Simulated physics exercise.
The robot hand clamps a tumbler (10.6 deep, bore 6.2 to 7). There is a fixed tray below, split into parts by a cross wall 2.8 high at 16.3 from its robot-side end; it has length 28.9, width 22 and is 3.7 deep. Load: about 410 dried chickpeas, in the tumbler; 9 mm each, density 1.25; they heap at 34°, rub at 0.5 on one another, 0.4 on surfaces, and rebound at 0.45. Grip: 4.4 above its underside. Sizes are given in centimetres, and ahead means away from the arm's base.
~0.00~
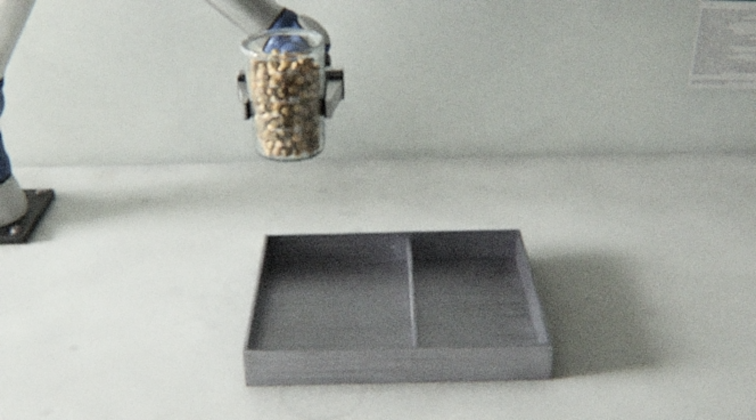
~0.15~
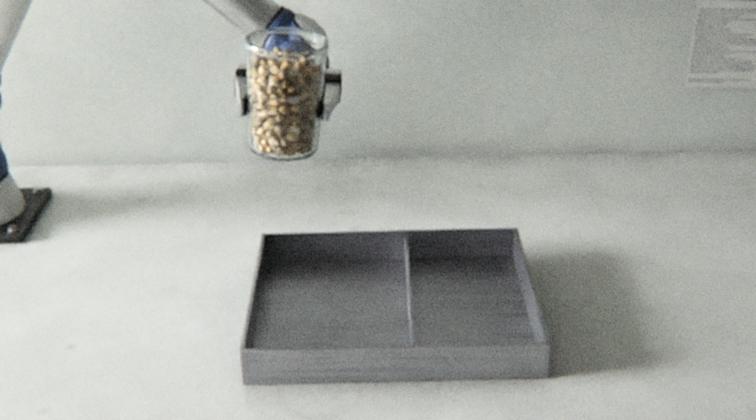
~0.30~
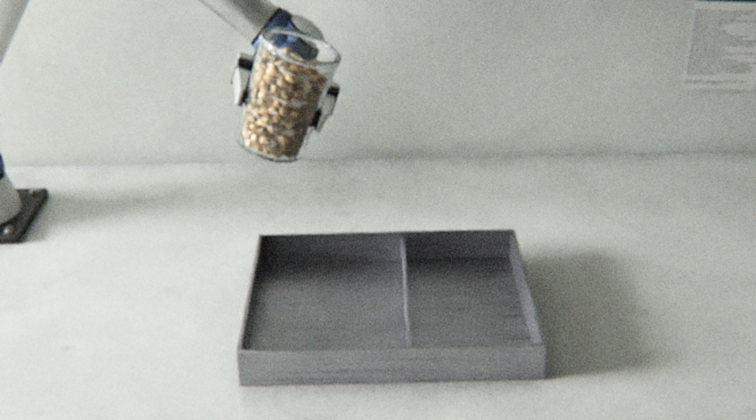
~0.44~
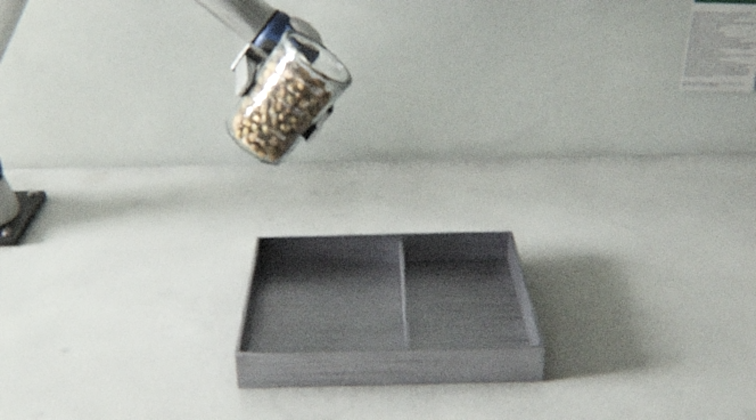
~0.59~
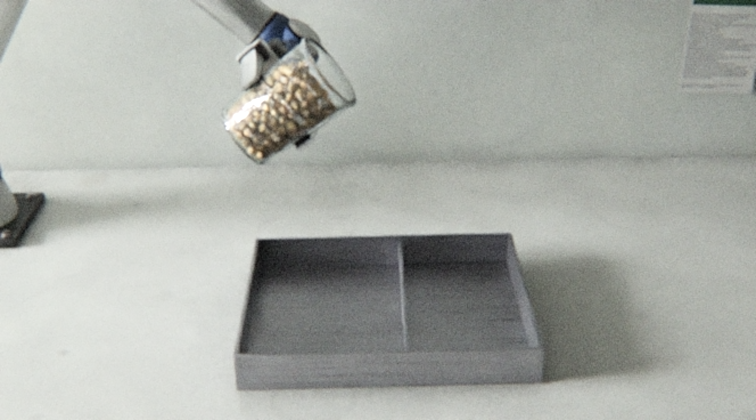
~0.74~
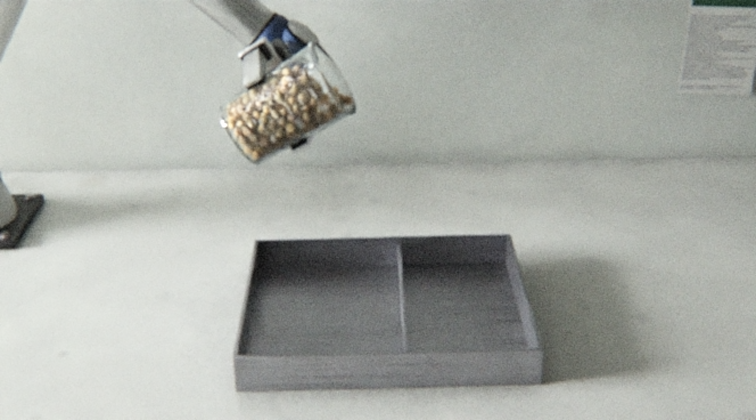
In this clip, a robot arm holds a clear tumbler of dried chickpeas above a gray tray divided into two compartments, then steadily tilts it to the right until it leans well over, with the chickpeas still inside.
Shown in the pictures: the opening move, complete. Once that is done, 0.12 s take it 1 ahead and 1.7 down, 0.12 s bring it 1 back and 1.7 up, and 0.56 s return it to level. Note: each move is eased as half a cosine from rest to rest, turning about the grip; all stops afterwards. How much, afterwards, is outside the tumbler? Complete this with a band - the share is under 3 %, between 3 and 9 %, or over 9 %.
The share is under 3 %.
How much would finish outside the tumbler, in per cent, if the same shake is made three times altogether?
In that case, some 0 per cent.
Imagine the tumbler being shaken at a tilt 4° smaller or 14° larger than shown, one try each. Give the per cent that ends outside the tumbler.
Some 0 and 0 per cent.
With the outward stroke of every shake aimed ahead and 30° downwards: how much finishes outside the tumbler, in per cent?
About 0 per cent.
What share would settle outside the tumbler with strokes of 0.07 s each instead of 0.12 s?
In that case some 0 per cent.
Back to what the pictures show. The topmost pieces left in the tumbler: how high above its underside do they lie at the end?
Height at rest: About 10.5 centimetres.
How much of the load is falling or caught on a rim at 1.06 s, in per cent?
About 0 %.
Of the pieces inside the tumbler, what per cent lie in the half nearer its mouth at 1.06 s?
I'd say close to 45 per cent.
After 1.06 s, tilted 56° forward, highest piece 28 above the table; 409 in the tumbler.
After 1.38 s, tilted 11° forward, highest piece 30 above the table; 409 in the tumbler.
After 1.74 s, level, highest piece 31 above the table; 409 in the tumbler.
After 2.79 s, level, highest piece 31 above the table; 409 in the tumbler.
At rest, 409 in the tumbler. That is 0 % outside the tumbler.
